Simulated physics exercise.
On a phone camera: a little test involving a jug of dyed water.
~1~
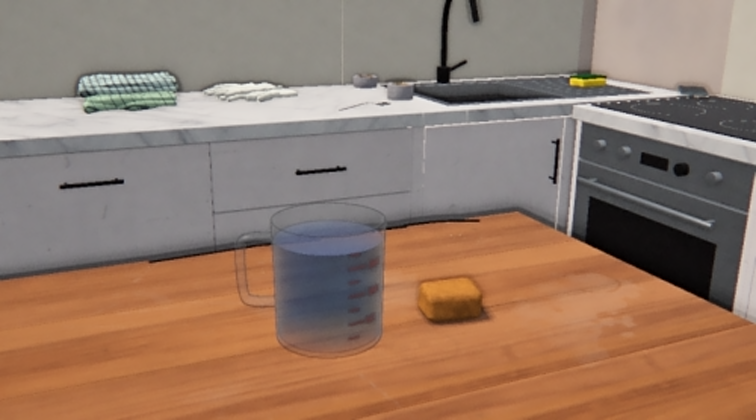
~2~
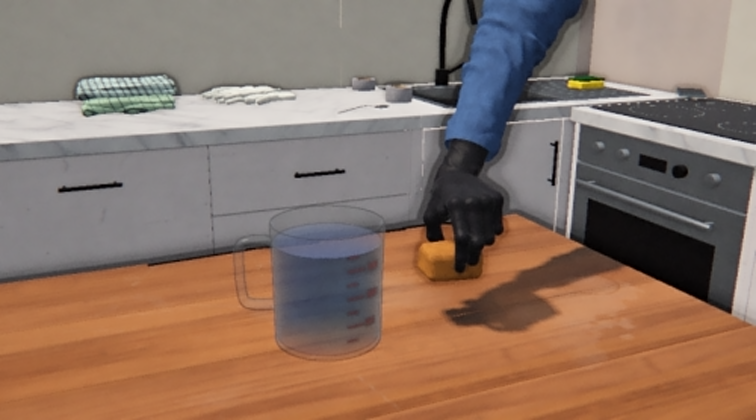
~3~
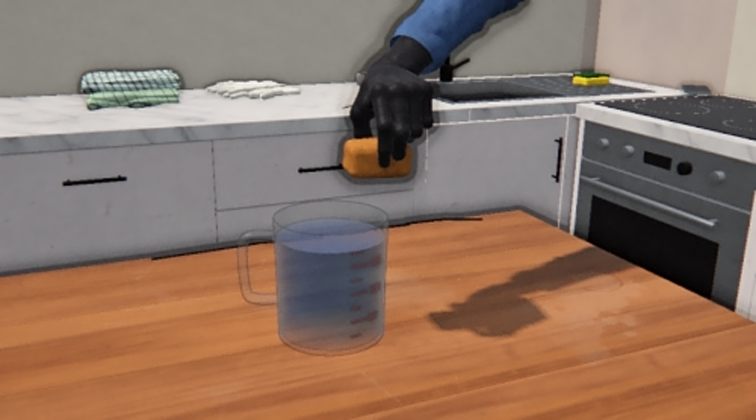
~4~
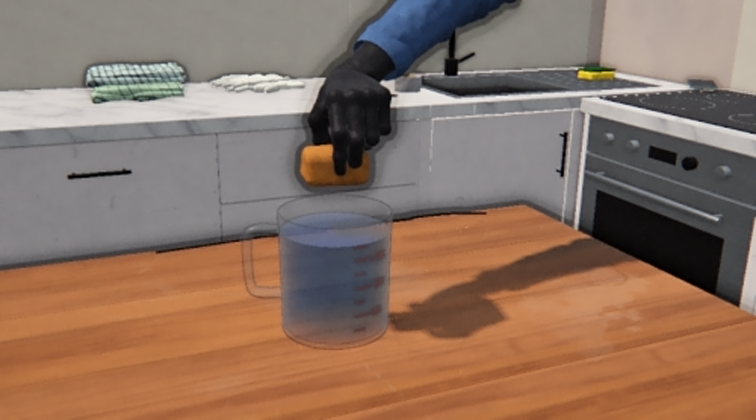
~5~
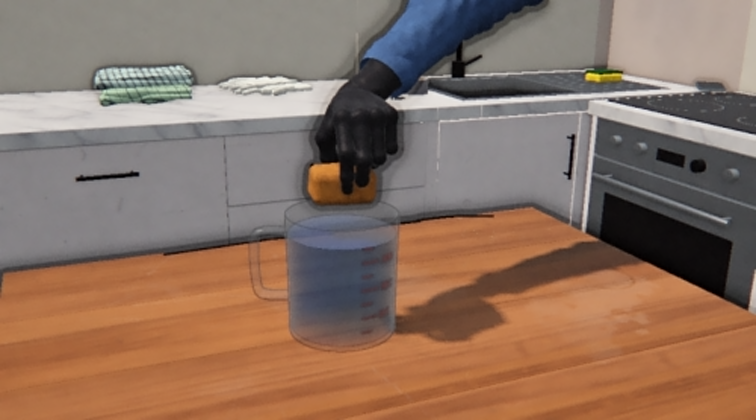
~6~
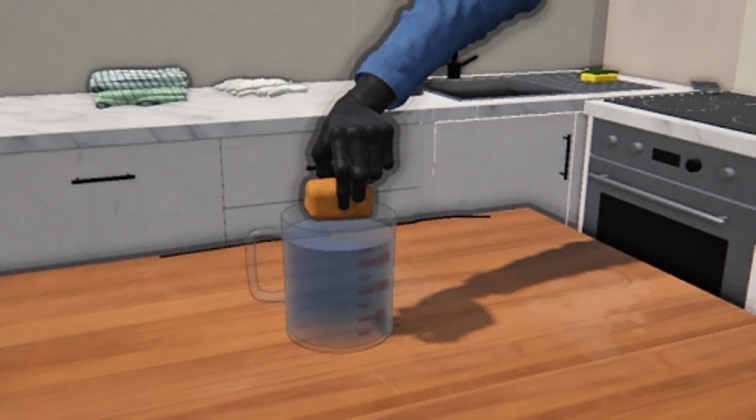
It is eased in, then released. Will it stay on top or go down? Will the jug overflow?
My prediction: The thing fails to sink; the jug fails to spill.
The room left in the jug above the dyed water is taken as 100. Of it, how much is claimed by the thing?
20 percent.
Shortly, the bread roll enters the dyed water; the jug is nearly full.
Then, the bread roll comes up again; the jug is nearly full.
At the finish, the bread roll bobs at the top; the jug is nearly full; no mess.
